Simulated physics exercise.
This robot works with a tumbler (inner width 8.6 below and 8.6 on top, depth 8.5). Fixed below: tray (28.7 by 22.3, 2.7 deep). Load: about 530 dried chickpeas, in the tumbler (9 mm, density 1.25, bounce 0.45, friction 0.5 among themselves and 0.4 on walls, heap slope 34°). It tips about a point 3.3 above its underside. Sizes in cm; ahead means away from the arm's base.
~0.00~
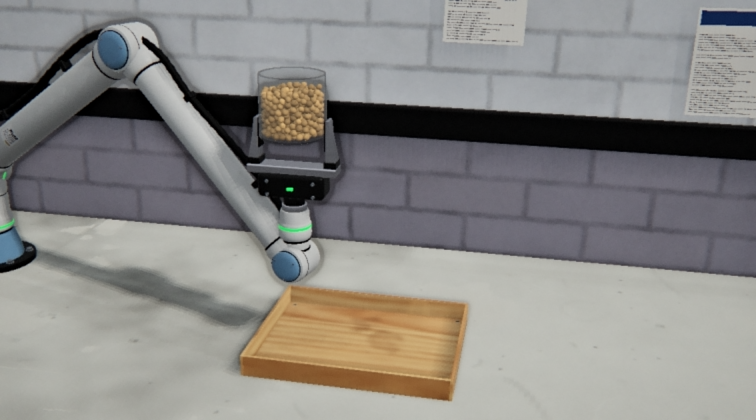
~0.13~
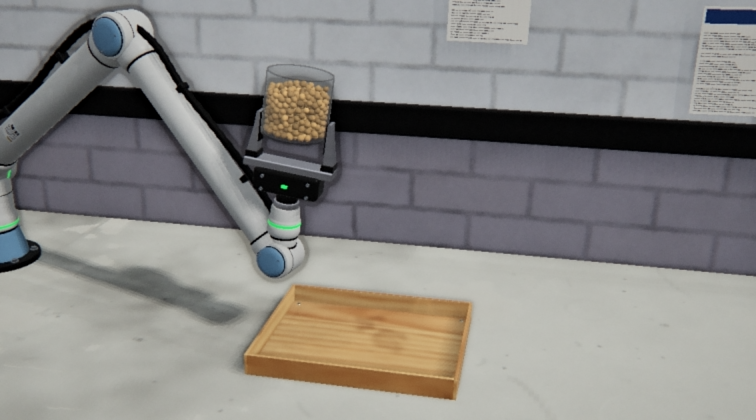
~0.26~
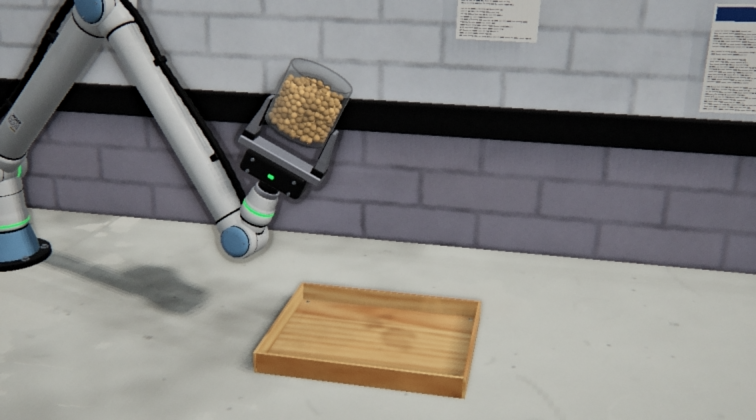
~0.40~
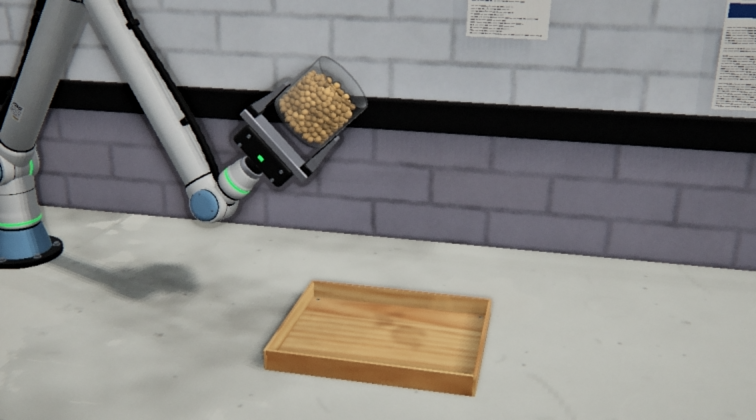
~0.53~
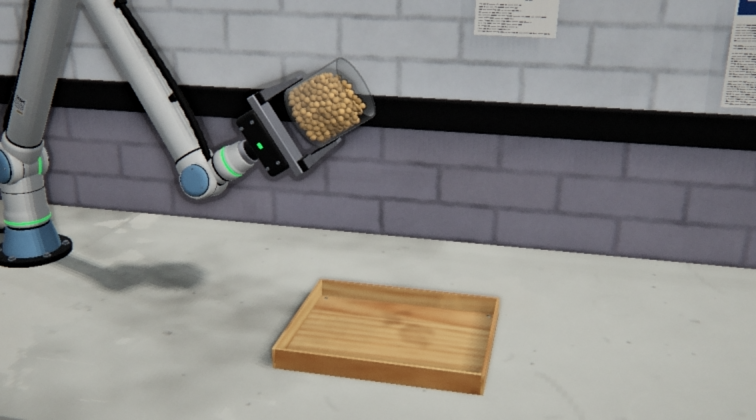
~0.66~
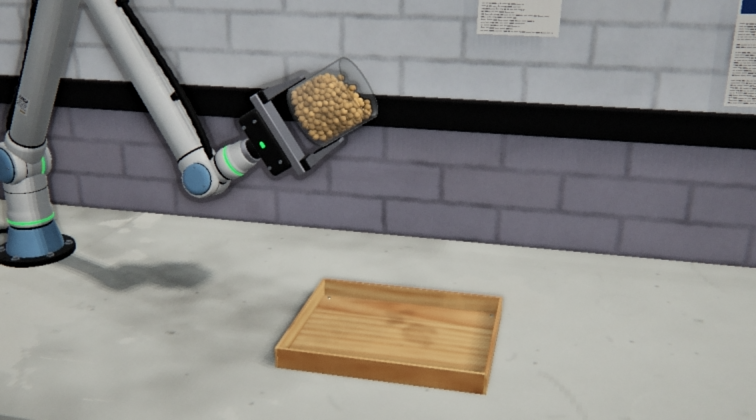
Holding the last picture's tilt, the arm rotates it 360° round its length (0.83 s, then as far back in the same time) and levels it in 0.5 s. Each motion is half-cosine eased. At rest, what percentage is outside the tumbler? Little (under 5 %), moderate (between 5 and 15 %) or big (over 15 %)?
Share outside the tumbler: Little (under 5 %).
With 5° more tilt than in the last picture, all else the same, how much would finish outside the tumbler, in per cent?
In that case some 10 per cent.
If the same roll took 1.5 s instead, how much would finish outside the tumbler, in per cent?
In that case some 5 per cent.
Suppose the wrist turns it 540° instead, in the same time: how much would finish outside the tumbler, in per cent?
In that case some 0 per cent.
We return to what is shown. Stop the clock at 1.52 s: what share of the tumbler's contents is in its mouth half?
About 40 per cent.
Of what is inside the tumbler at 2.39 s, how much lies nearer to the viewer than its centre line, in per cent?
Roughly 55 per cent.
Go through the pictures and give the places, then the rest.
The first picture shows tumbler middle at (293, 106), upright; upper third of the load around (293, 97), from x 265 to 320, top at y 85; 533 in the tumbler.
The second picture shows tumbler middle at (297, 105), tipped 8°; upper third of the load around (296, 96), from x 265 to 325, top at y 85.
The third picture shows tumbler middle at (308, 104), tipped 26°; upper third of the load around (304, 95), from x 270 to 340, top at y 80.
The fourth picture shows tumbler middle at (321, 104), tipped 47°; upper third of the load around (314, 92), from x 280 to 350, top at y 75.
The fifth picture shows tumbler middle at (329, 103), tipped 58°; upper third of the load around (323, 91), from x 290 to 360, top at y 75.
The sixth picture shows tumbler middle at (332, 103), tipped 58°; upper third of the load around (324, 92), from x 295 to 370, top at y 75; 533 in the tumbler.
By 1.52 s, tipped 58°, highest piece 39 above the table; 528 in the tumbler, 3 in the tray, 2 in flight or on a rim.
By 2.39 s, tipped 55°, highest piece 39 above the table; 524 in the tumbler, 8 in the tray, 1 in flight or on a rim.
By 3.02 s, upright, highest piece 40 above the table; 524 in the tumbler, 9 in the tray.
By 3.72 s, upright, highest piece 40 above the table; 524 in the tumbler, 9 in the tray.
Final count, 524 in the tumbler, 9 in the tray. That is 2 % outside the tumbler.
